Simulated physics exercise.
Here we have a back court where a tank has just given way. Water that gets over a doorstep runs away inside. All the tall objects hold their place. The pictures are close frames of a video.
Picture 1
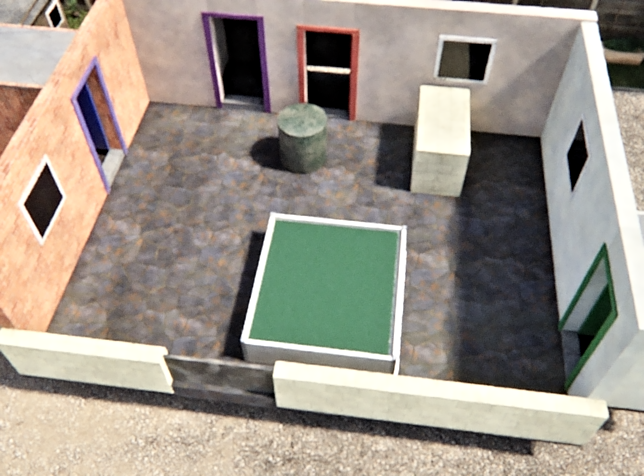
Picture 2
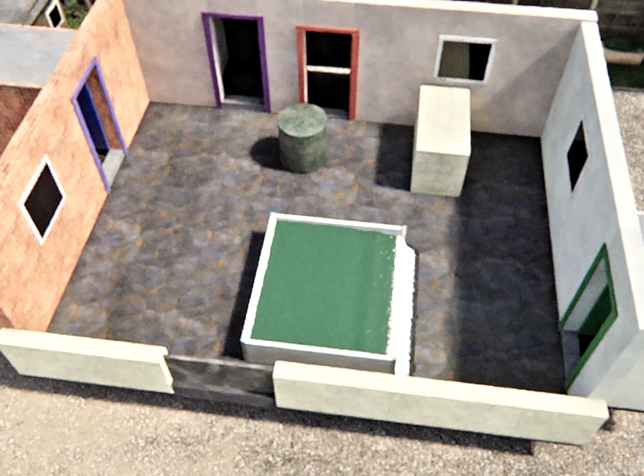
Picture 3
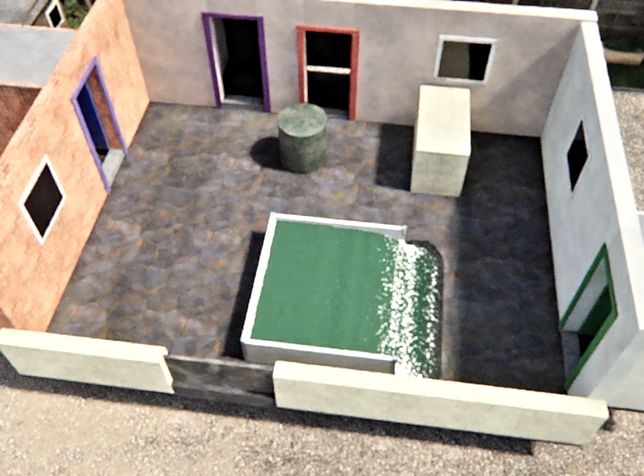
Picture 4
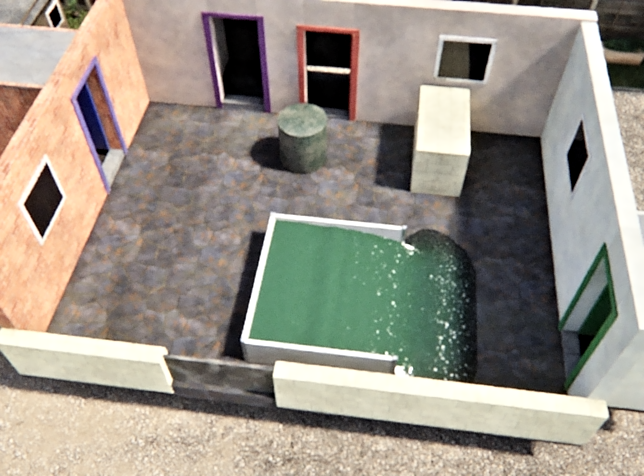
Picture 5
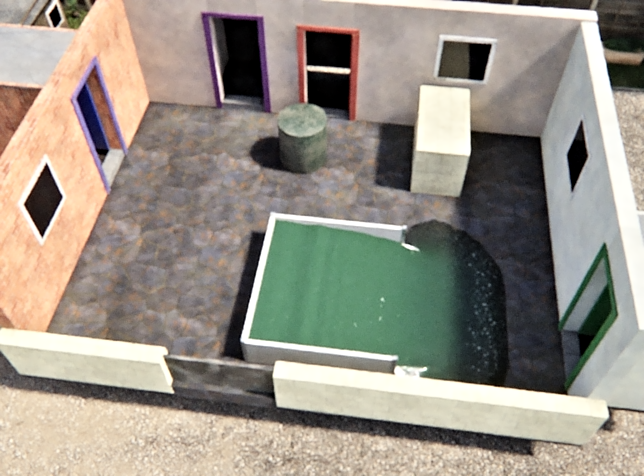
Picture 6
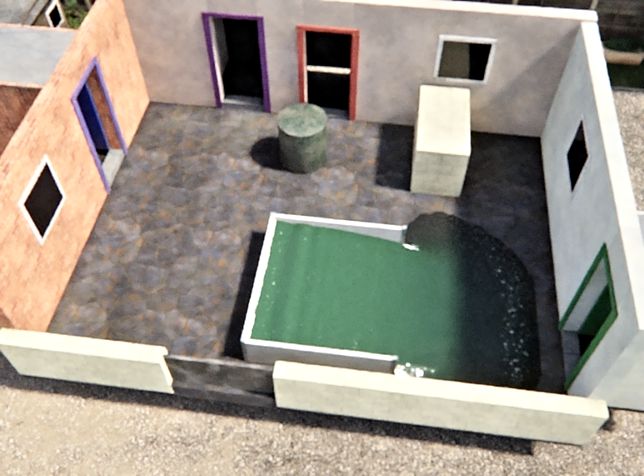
Green water bursts through the right side of a square tank and spreads across the courtyard floor.
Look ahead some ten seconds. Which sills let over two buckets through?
The purple door admits no more than that; the green door lets in a lot; the red door admits no more than that; the blue door admits no more than that.
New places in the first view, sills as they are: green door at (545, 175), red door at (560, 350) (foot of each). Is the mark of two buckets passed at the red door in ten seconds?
In short: Red goes over.
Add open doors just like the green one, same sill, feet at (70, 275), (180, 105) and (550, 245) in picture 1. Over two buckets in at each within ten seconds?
As listed: Lets less in, holds, lets more in.
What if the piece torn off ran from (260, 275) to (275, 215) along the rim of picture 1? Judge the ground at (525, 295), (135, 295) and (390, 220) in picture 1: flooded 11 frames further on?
As listed: Dry, awash, dry.
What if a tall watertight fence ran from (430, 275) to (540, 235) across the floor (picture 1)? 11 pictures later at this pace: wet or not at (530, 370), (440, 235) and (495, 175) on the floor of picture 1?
In turn: Awash, covered, flooded.
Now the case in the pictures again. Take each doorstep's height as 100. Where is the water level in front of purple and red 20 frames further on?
Roughly 0 per cent, then 0 per cent.
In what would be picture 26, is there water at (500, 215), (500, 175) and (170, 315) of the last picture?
One after the other: Wet, covered, clear.
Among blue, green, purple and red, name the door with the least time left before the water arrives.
It is the door marked green.
A moment on, water covers 25 % of the floor; the purple door not reached, the green door over two buckets in, the red door not reached, the blue door not reached.
Next, water covers 25 % of the floor; the purple door not reached, the green door far over two buckets in, the red door not reached, the blue door not reached.
Then, water covers 30 % of the floor; the purple door not reached, the green door far over two buckets in, the red door not reached, the blue door not reached.
Later, water covers 40 % of the floor; the purple door not reached, the green door far over two buckets in, the red door wet at the sill, nothing in, the blue door not reached.
In the end, water covers 70 % of the floor; the purple door wet at the sill, nothing in, the green door far over two buckets in, the red door wet at the sill, nothing in, the blue door not reached.
